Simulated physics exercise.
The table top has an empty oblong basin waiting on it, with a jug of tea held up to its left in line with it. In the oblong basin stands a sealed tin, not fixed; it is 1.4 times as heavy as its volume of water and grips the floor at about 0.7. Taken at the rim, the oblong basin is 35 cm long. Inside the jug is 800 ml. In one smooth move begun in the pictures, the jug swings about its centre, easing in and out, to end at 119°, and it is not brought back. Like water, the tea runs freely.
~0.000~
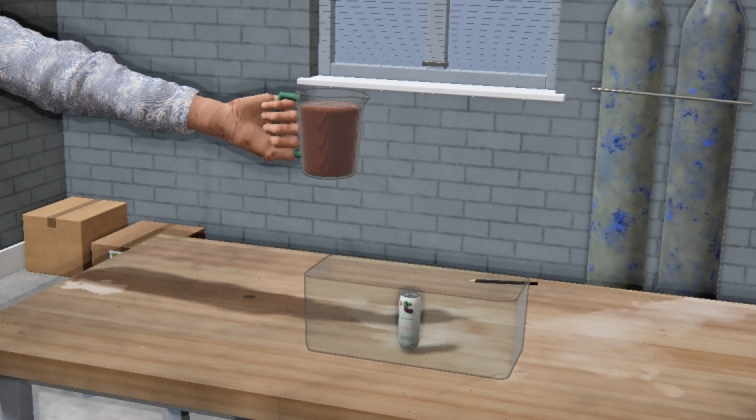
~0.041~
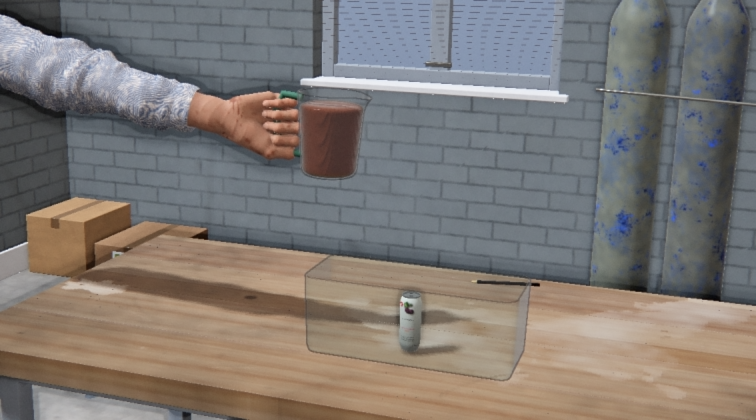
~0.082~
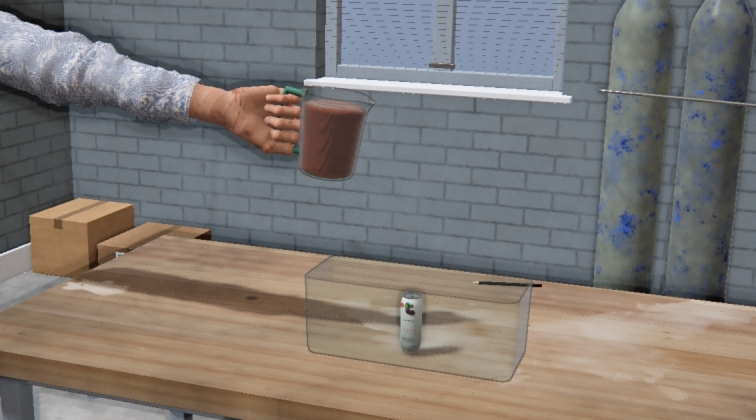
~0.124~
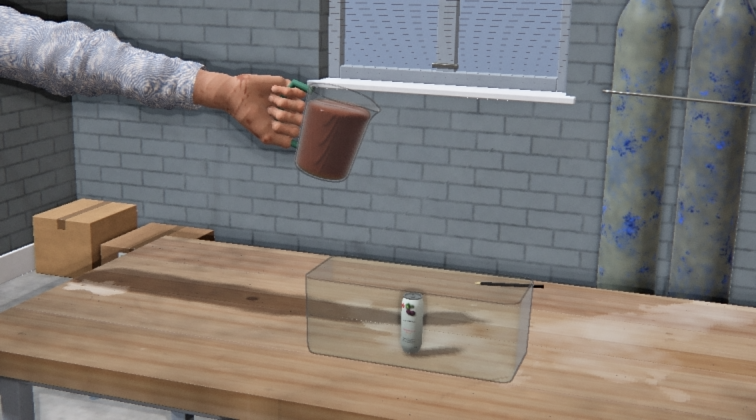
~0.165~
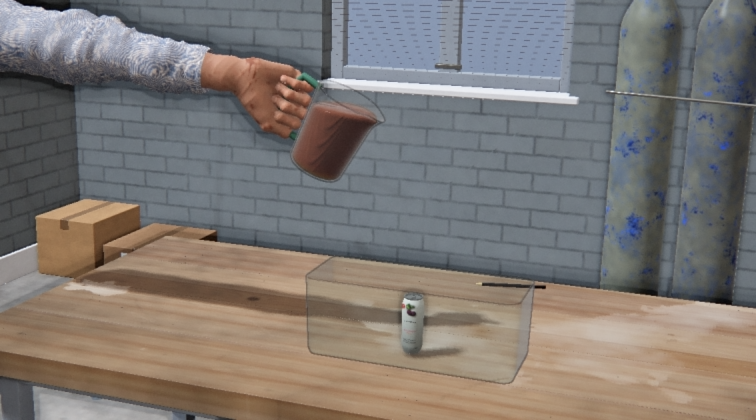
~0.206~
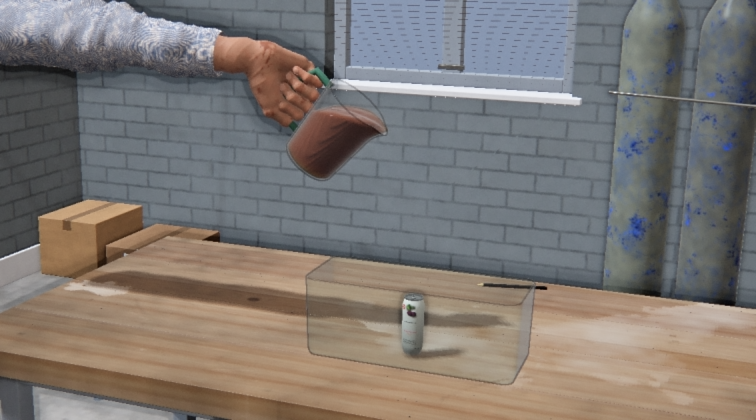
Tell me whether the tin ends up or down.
Down.
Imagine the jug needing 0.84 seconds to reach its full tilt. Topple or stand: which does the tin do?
Outcome - the tin stays erect.
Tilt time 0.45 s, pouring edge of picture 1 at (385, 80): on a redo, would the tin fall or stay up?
Then it stays on its base.
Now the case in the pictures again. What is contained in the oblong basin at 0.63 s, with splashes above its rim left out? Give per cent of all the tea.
74 %, more or less.
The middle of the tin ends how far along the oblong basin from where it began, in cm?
All told, the tin's centre has moved close to 12.0 cm.
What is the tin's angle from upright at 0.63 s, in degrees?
Looks like some 0 degrees from vertical upright.
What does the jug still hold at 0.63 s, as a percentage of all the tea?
About 5 per cent.
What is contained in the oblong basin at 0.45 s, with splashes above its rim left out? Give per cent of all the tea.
Some 10 per cent.
By 0.45 s the tilt is 114° and 44 per cent is still to pour; the tin stands where it began.
By 0.63 s the tilt is 119° and 5 per cent is still to pour; the tin stands where it began.
By 0.82 s the tilt is 119° and 0 per cent is still to pour; the tin leans 31°.
By 1.02 s the tilt is 119° and 0 per cent is still to pour; the tin lies on its side.
At rest the tin lies on its side.
